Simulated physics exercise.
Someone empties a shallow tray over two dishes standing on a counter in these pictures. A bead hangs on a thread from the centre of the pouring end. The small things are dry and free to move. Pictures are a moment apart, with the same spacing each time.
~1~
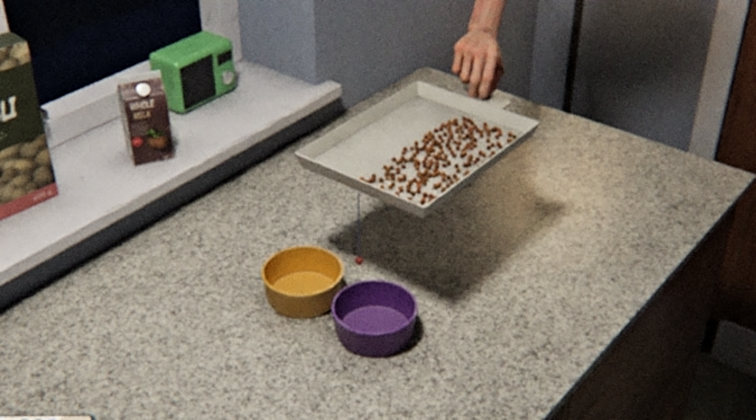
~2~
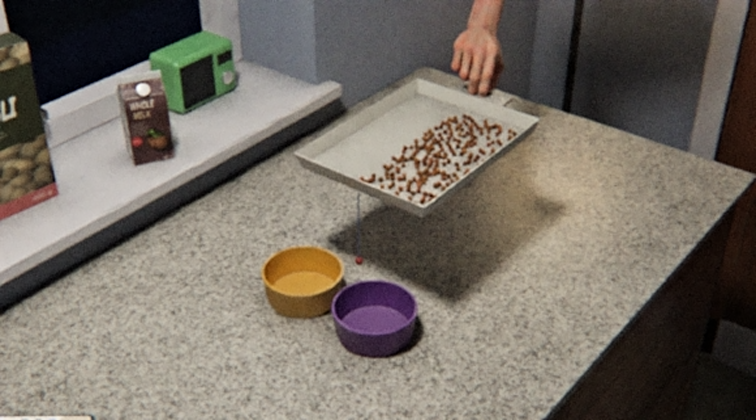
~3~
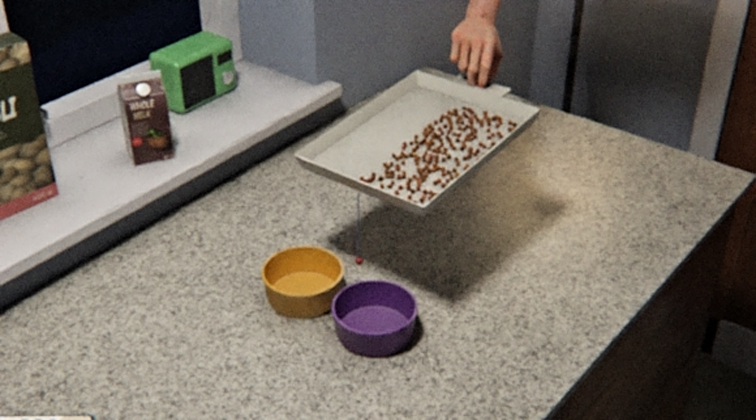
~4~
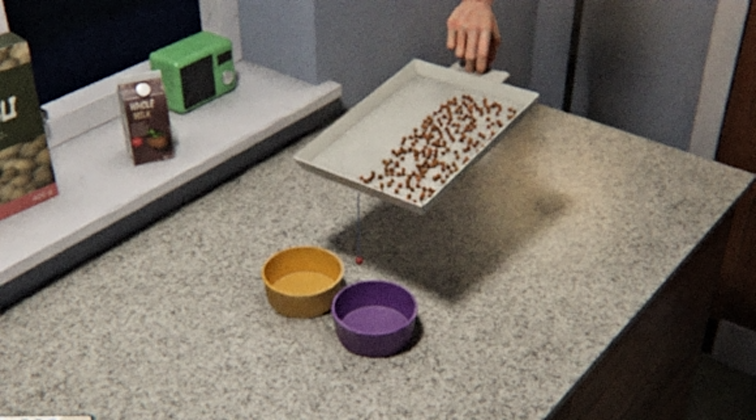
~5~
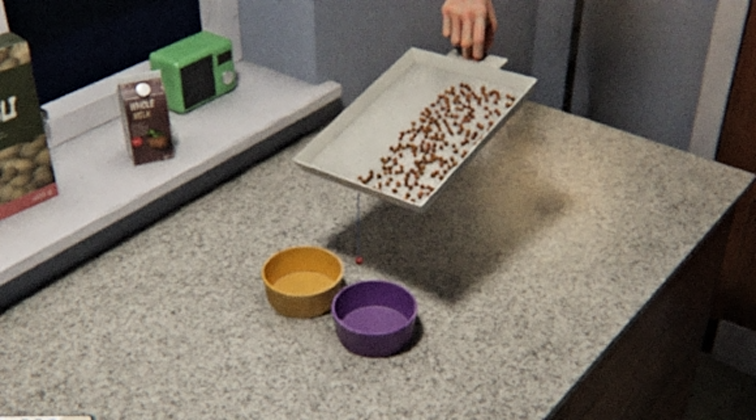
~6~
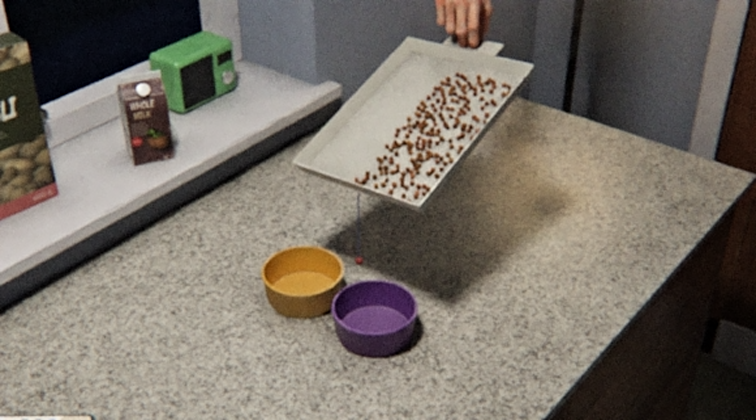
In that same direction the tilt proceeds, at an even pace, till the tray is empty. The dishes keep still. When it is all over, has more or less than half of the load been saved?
The dishes secure over fifty percent.
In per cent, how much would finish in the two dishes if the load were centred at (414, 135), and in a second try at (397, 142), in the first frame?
Try 1: 80 %; try 2: 80 %.
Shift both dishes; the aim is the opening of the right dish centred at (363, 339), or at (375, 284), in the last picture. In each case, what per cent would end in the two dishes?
Close to 0 in a hundred, then close to 70 in a hundred.
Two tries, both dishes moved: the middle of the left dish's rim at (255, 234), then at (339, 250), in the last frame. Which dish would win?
The first time it is the dish to the right, and the second time it is the dish to the left.
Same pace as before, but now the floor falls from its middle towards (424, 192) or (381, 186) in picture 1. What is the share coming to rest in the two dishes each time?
Respectively close to 20 and 90 in a hundred.
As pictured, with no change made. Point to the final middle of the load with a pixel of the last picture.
(299, 289).
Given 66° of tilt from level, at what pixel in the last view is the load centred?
I'd put the middle close to (335, 184).
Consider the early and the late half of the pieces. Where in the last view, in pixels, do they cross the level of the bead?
Half one: (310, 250), half two: (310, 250).
Soon, tray tipped steeply; most on the tray; a stray few in the right dish; a stray few in the left dish; a stray few outside both; a small part in the air.
A while on, tray tipped past a quarter turn; a stray few in the right dish; about two thirds in the left dish; a small part outside both; about a quarter in the air.
Towards the end, tray tipped past a quarter turn; a small part in the right dish; most in the left dish; about a quarter outside both.
Finally, tray tipped past a quarter turn; a small part in the right dish; most in the left dish; about a quarter outside both.
